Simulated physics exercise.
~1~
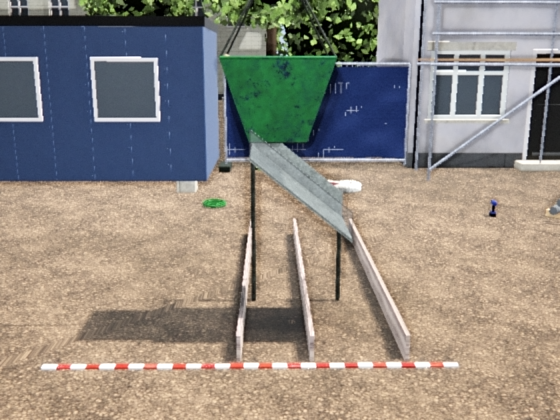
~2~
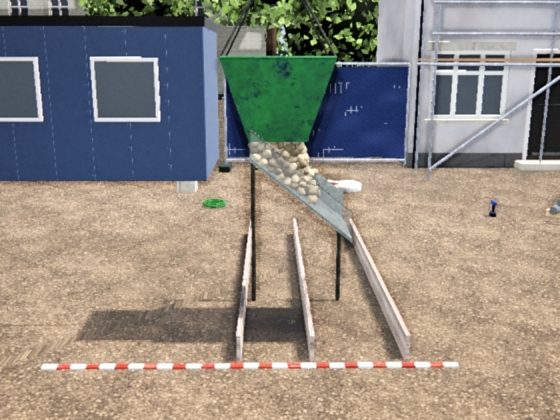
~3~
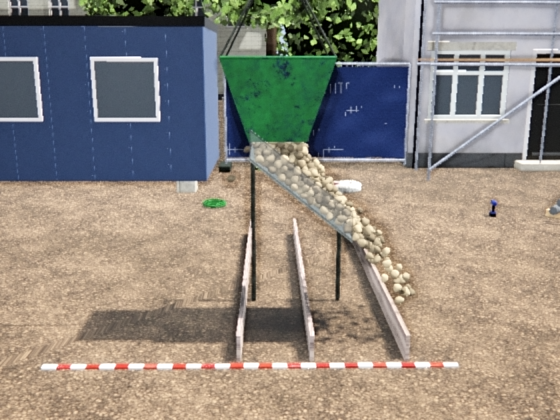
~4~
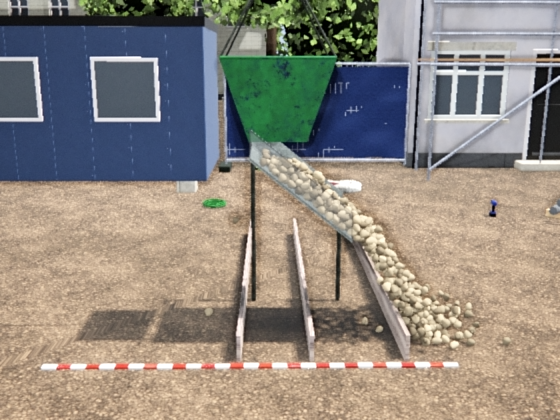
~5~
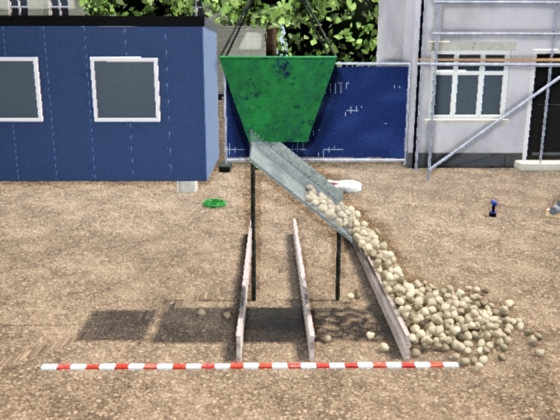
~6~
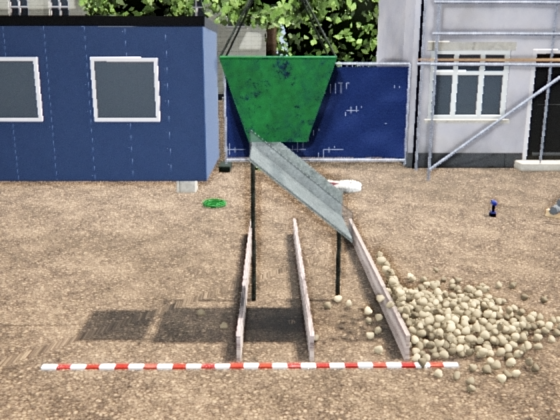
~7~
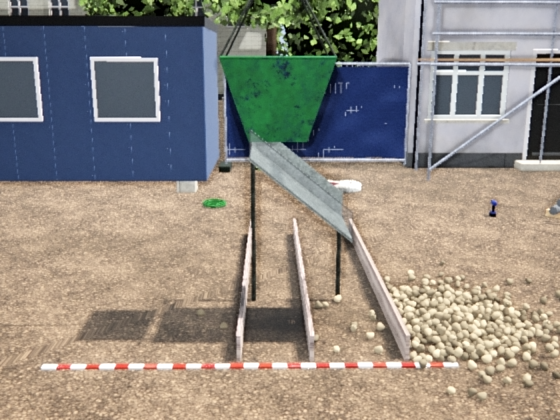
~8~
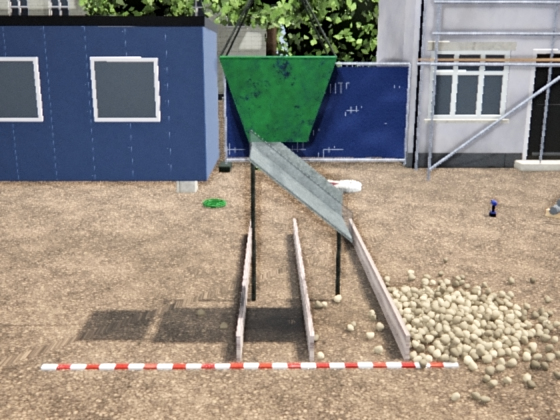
On a building yard with a blue cabin and a scaffolded house behind, a green skip hangs above a sloping steel chute, with three boards standing on the bare ground below. Pale rounded stones pour from the bottom of the skip onto the steel. They slide down to the right in a thick stream, running over and past the right-hand board. The chute empties from the top as the stones spread across the ground. At the end nearly all lie in a broad heap right of the boards, with a few strays in the right bay.
